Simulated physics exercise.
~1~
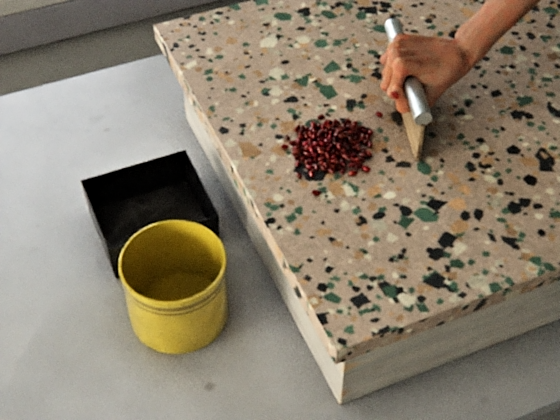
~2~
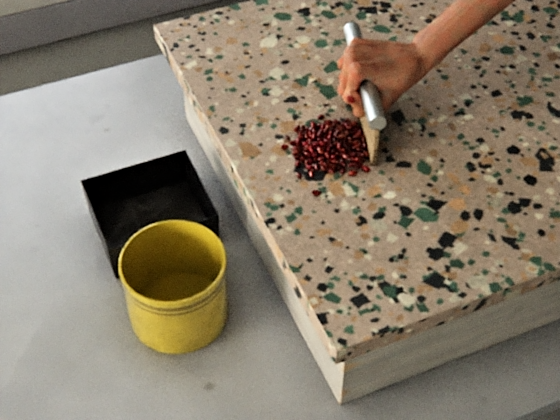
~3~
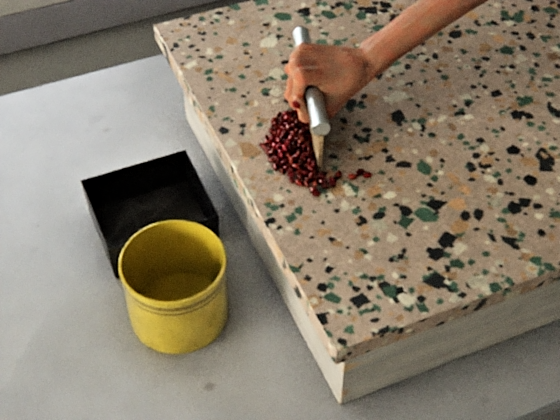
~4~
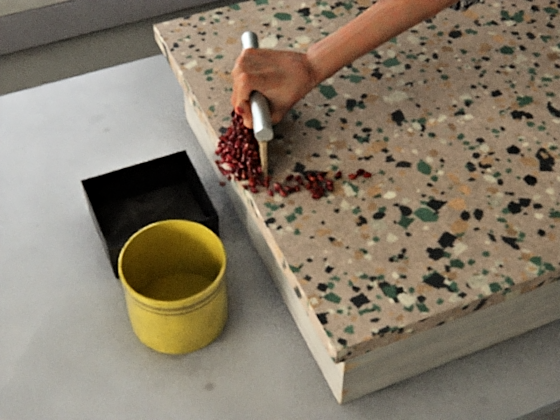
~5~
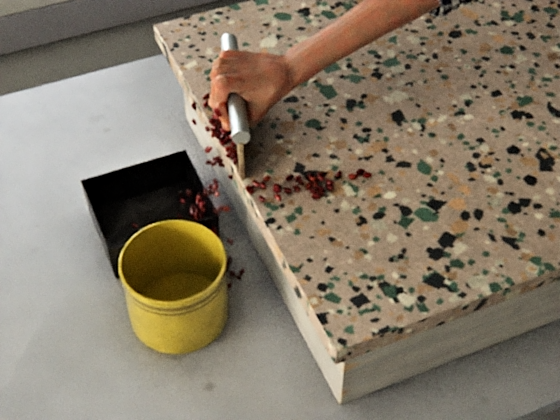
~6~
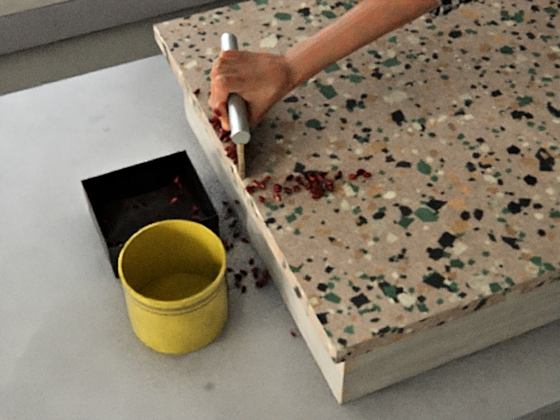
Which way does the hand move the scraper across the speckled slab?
The hand moves the scraper to the left, pushing the beans toward the edge of the slab.
